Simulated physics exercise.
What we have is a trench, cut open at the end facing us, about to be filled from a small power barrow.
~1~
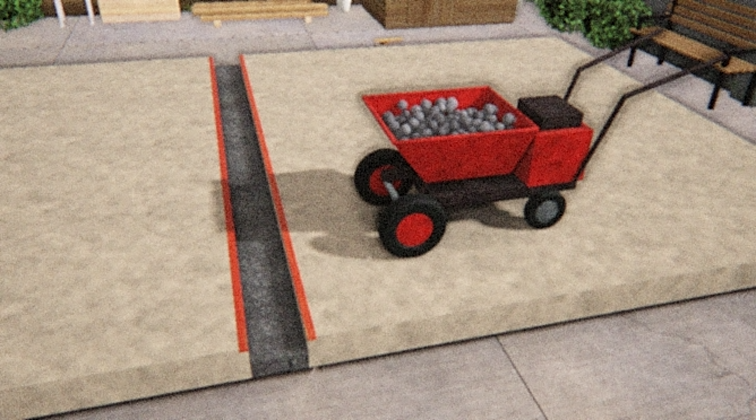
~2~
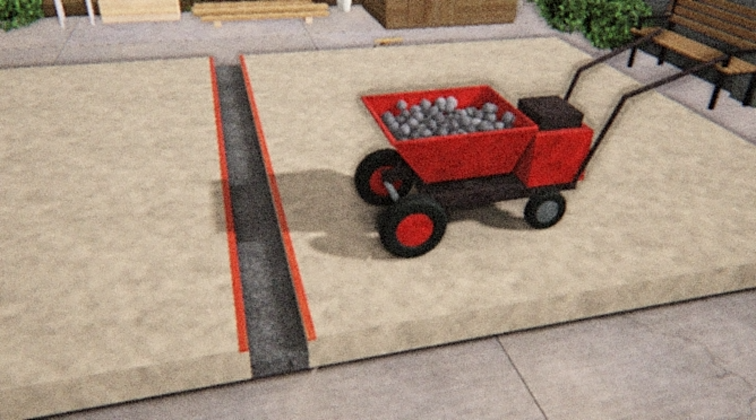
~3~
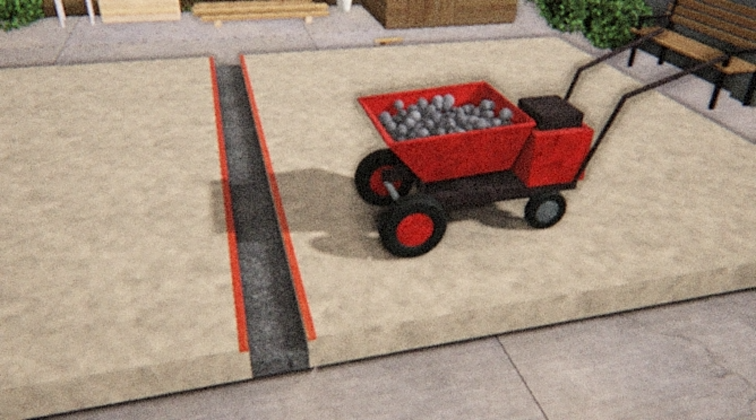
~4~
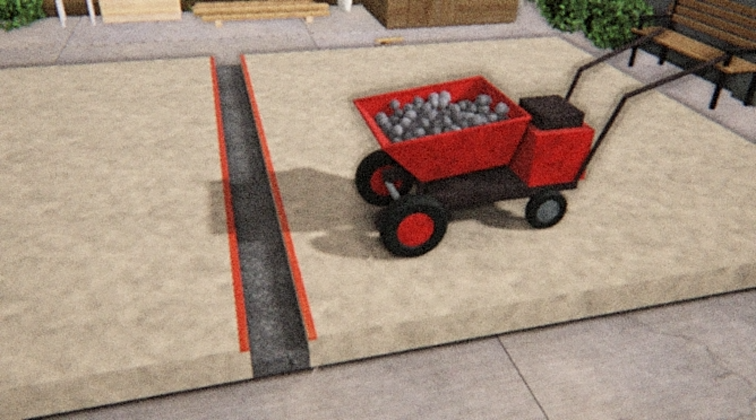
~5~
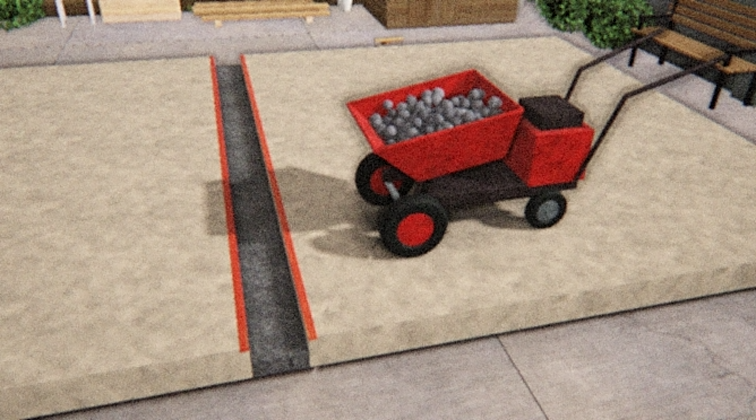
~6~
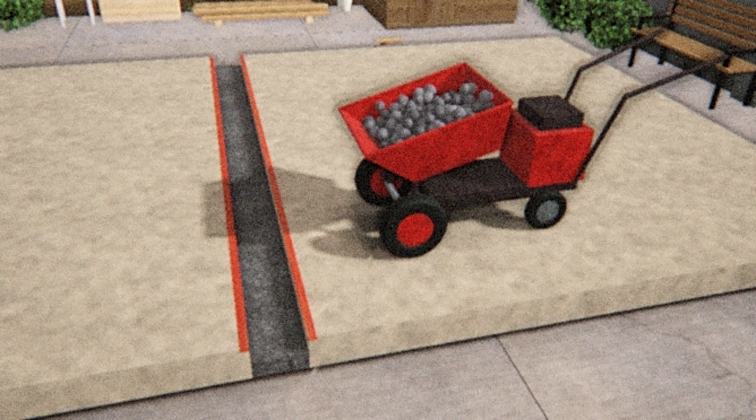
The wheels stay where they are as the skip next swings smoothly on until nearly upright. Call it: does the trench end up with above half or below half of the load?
It ends up with above half.
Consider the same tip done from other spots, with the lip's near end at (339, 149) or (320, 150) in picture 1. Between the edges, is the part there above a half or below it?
In the first case a smaller fraction; in the second case a smaller fraction.
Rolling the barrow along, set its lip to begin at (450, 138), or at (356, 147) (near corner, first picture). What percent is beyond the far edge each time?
0 and 50 percent, in that order.
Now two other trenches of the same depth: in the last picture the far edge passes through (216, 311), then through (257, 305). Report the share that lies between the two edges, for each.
Lab note: Try one about 80 %, try two about 50 %.
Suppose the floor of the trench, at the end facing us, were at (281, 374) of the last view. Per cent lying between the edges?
Something like 90 %.
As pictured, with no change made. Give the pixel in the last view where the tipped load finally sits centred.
(264, 242).
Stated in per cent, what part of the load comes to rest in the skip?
Close to 0 percent.
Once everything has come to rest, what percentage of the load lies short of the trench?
It comes to close to 20 %.
Just after the last frame, skip tipped steeply; every one in the skip.
A moment on, skip tipped right over; the larger part in the skip; just a few short of the trench; about a tenth in or heaped over the trench; about a tenth falling.
Further on, skip tipped right over; about a tenth in the skip; about a tenth short of the trench; roughly two thirds in or heaped over the trench; about a tenth beyond it.
When it is over, skip tipped right over; roughly a quarter short of the trench; roughly two thirds in or heaped over the trench; about a tenth beyond it.
